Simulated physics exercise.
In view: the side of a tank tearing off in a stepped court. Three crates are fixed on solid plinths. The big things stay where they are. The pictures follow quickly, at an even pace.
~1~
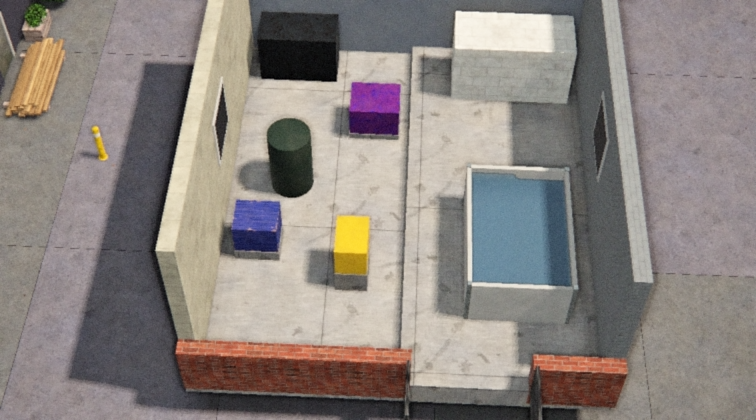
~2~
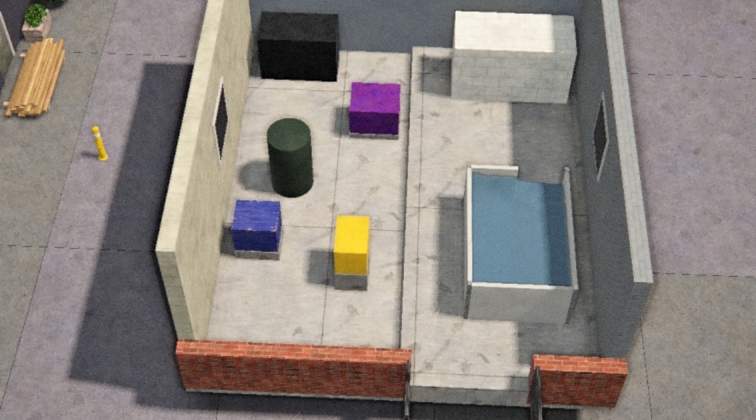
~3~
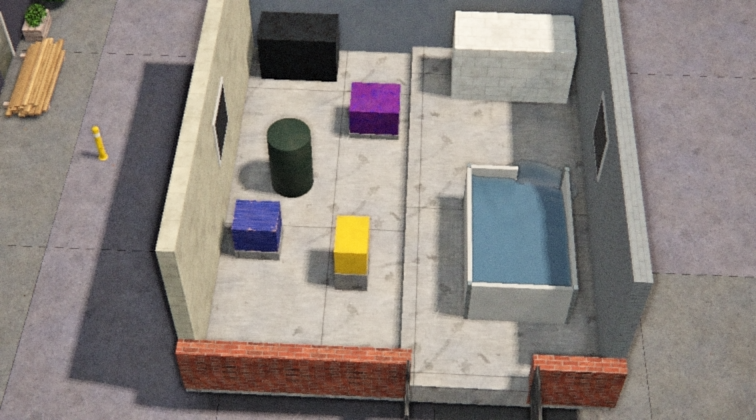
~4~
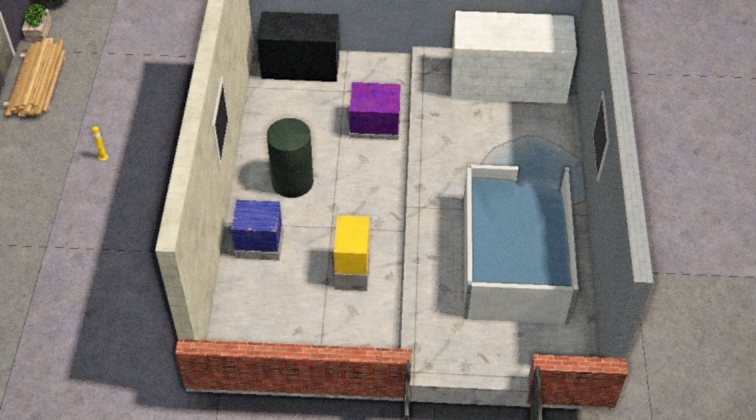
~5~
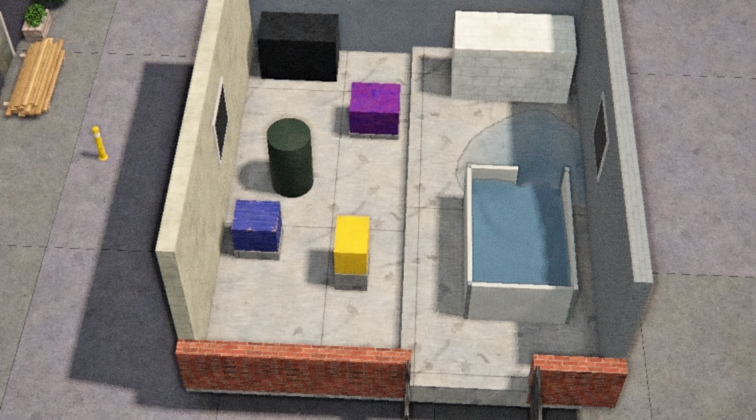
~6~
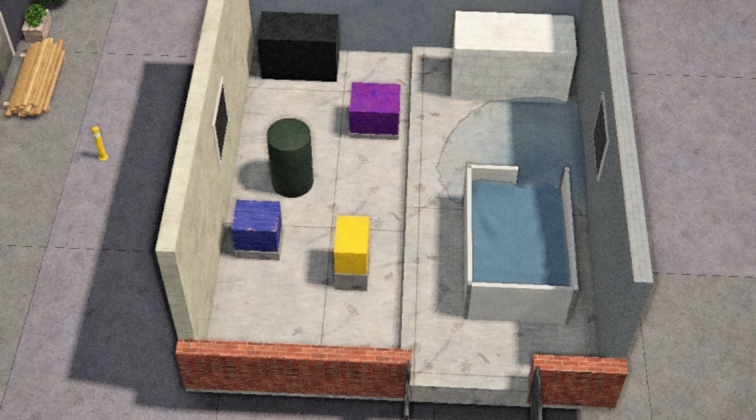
The video shows a walled court with colored blocks, a dark green cylinder and an open tank of still water, whose far side opens, letting water pour through the gap and spread across the pale floor behind it.
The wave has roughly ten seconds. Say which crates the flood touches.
In the end: The purple crate gets wet; the blue crate stays dry; the yellow crate stays dry.
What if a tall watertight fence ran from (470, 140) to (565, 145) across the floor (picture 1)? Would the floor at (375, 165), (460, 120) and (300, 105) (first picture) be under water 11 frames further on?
In that order: Flooded, under water, free of water.
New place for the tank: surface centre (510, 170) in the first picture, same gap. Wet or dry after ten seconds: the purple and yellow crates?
One by one: The purple one is topped; the yellow one stays dry.
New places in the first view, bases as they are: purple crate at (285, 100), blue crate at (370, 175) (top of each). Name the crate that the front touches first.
First comes the purple one.
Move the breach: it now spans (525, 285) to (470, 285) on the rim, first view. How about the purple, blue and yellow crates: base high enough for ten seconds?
Purple crate remains dry, blue crate is safe, yellow crate is spared.
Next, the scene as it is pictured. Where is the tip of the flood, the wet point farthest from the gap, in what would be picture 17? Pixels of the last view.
Roughly at (353, 57).
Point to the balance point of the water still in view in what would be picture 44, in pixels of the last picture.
Roughly at (433, 188).
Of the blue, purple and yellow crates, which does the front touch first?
The purple one.
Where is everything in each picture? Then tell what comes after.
The first frame shows still water in the open tank at (520, 228).
In the second frame, the front is at a hidden place, out from the gap on the open tank's far side.
In the third frame, the front is at (520, 164), out from the gap on the open tank's far side.
In the fourth frame, the front is at (541, 141), out from the gap on the open tank's far side.
In the fifth frame, water pours out on the open tank's far side and has run to (546, 115).
In the sixth frame, the front is at (570, 103), out from the gap on the open tank's far side.
A moment on, water covers 20 % of the floor; the purple crate water round its plinth, the blue crate not reached, the yellow crate not reached.
Next, water covers 30 % of the floor; the purple crate water round its plinth, the blue crate not reached, the yellow crate not reached.
Then, water covers 55 % of the floor; the purple crate water round its plinth, the blue crate water round its plinth, the yellow crate water round its plinth.
Later, water covers 85 % of the floor; the purple crate water round its plinth, the blue crate water round its plinth, the yellow crate water round its plinth.
In the end, water covers 95 % of the floor; the purple crate was topped, the blue crate stayed above the water, the yellow crate stayed above the water.
